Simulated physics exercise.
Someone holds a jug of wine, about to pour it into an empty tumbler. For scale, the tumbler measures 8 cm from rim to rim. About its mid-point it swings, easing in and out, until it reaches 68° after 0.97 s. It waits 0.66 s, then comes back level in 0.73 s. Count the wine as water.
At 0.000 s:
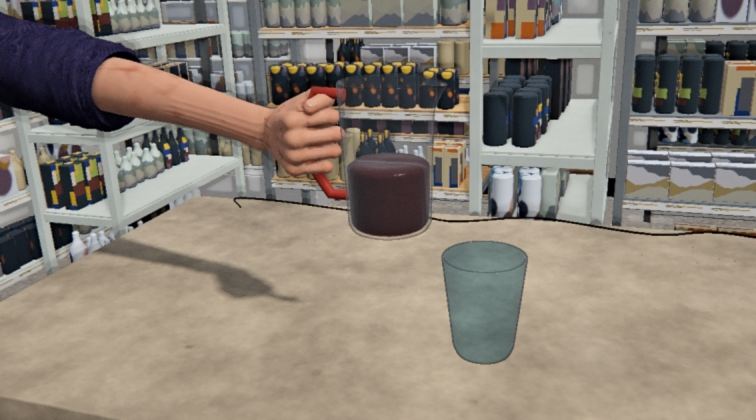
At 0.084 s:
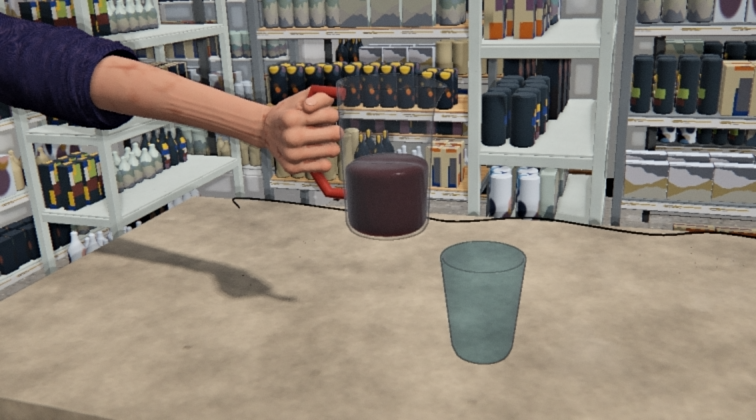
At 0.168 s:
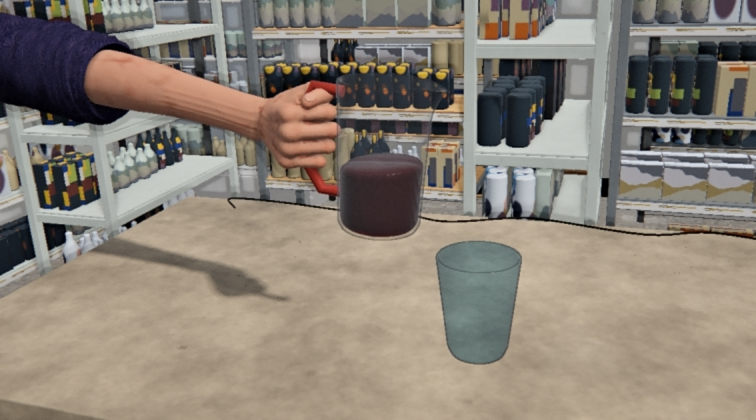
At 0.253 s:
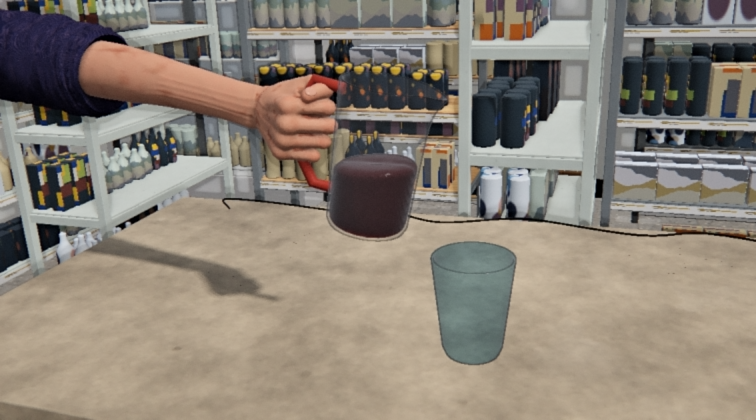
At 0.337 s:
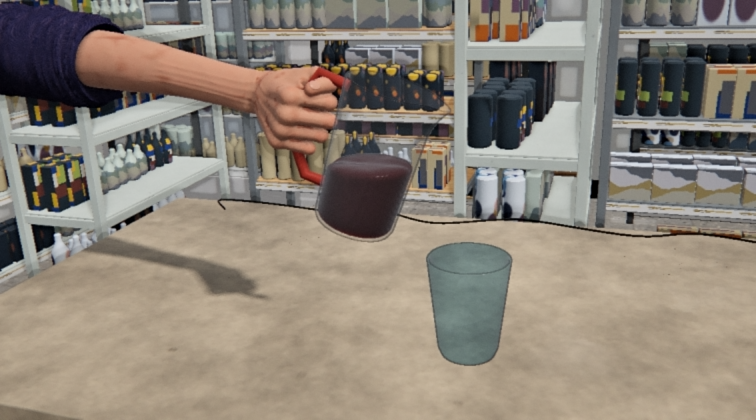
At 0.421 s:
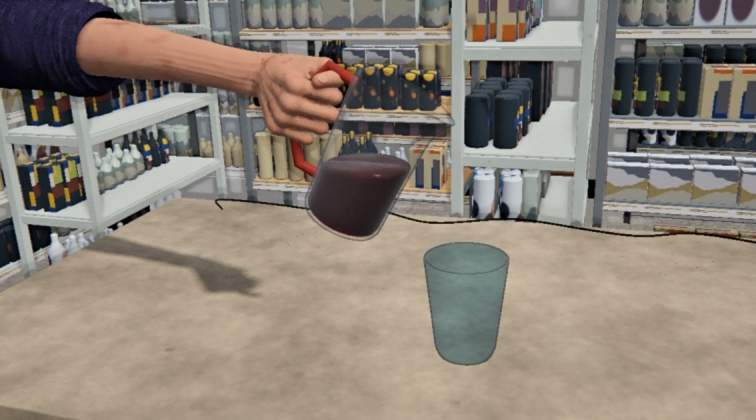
In a shop lined with shelves of bottles, a hand holds a clear jug of dark wine by its red handle, upright beside an empty tumbler on a table. The jug slowly begins to lean right, then tilts further toward the glass, the wine staying inside, while the view drifts slightly.
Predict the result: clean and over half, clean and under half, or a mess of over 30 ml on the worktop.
Prediction: Clean, under half.
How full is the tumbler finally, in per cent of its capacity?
I'd estimate close to 20 per cent.
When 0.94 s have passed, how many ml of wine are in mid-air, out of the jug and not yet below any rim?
10 ml.
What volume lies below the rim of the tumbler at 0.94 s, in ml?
Approx. 0 ml.
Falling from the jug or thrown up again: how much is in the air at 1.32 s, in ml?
Liquid in flight: Around 15 ml.
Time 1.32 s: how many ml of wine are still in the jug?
Roughly 360 ml.
By 0.94 s the tilt is 68° and the tumbler has 0 ml, the jug 415 ml, and 0 ml is on the worktop.
By 1.32 s the tilt is 68° and the tumbler has 55 ml, the jug 355 ml, and 0 ml is on the worktop.
By 1.71 s the tilt is 66° and the tumbler has 90 ml, the jug 325 ml, and 0 ml is on the worktop.
By 2.14 s the tilt is 14° and the tumbler has 100 ml, the jug 320 ml, and 5 ml is on the worktop.
At rest the tumbler has 100 ml, the jug 320 ml, and 5 ml is on the worktop.
